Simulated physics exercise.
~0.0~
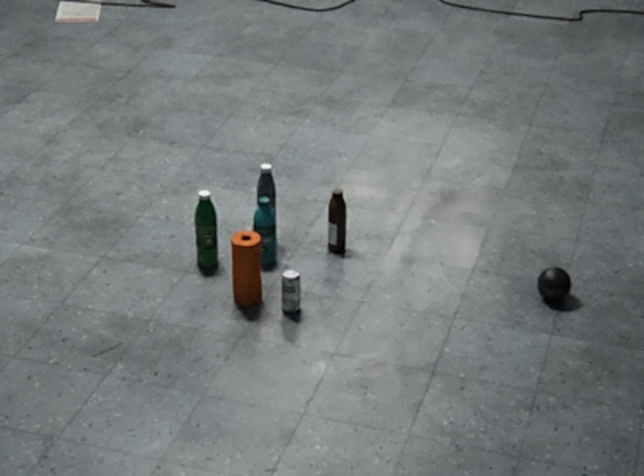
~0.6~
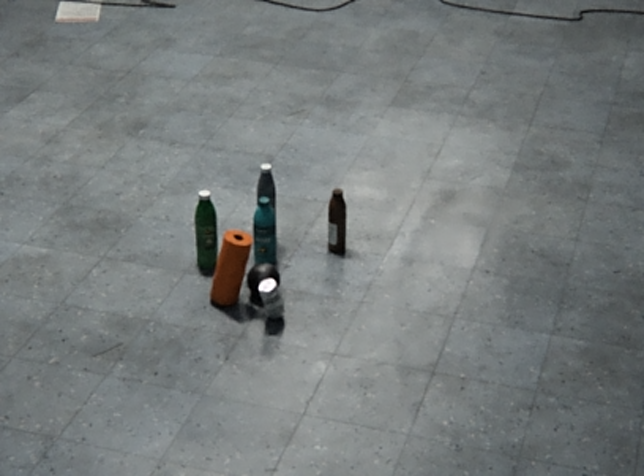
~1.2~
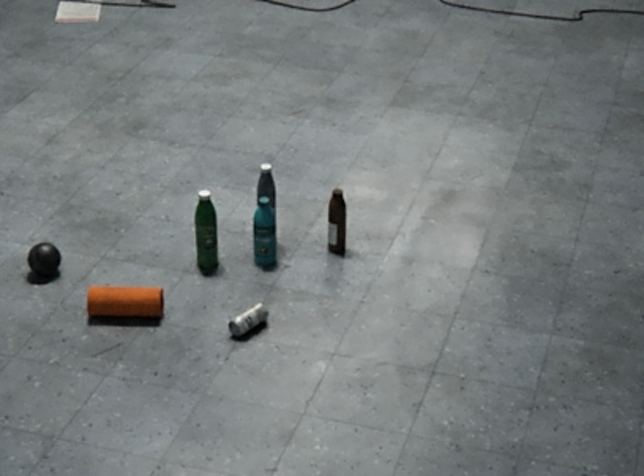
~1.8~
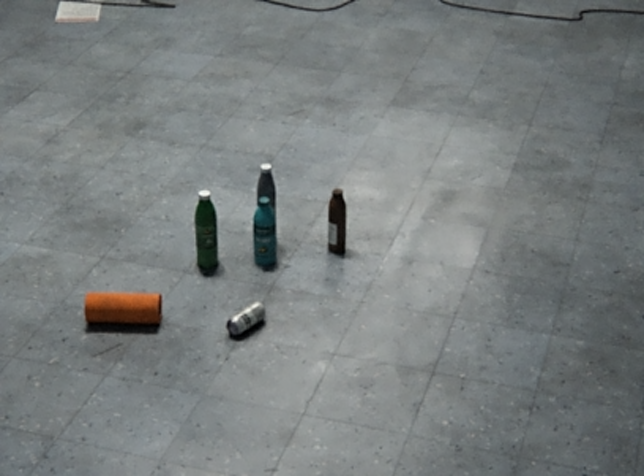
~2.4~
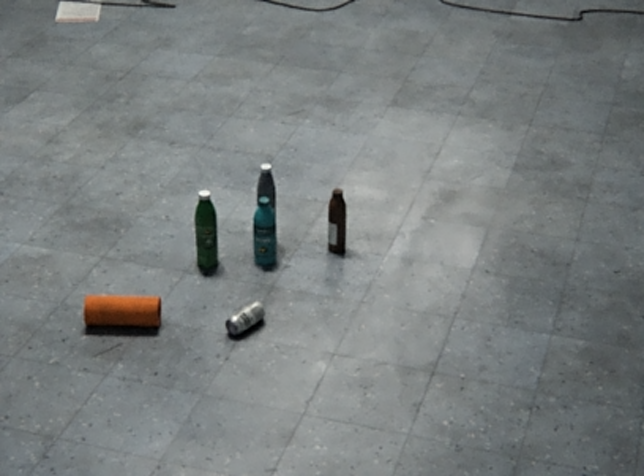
Black ball rolling left across a grey floor, knocking over a white can and an orange roll, four bottles left standing.
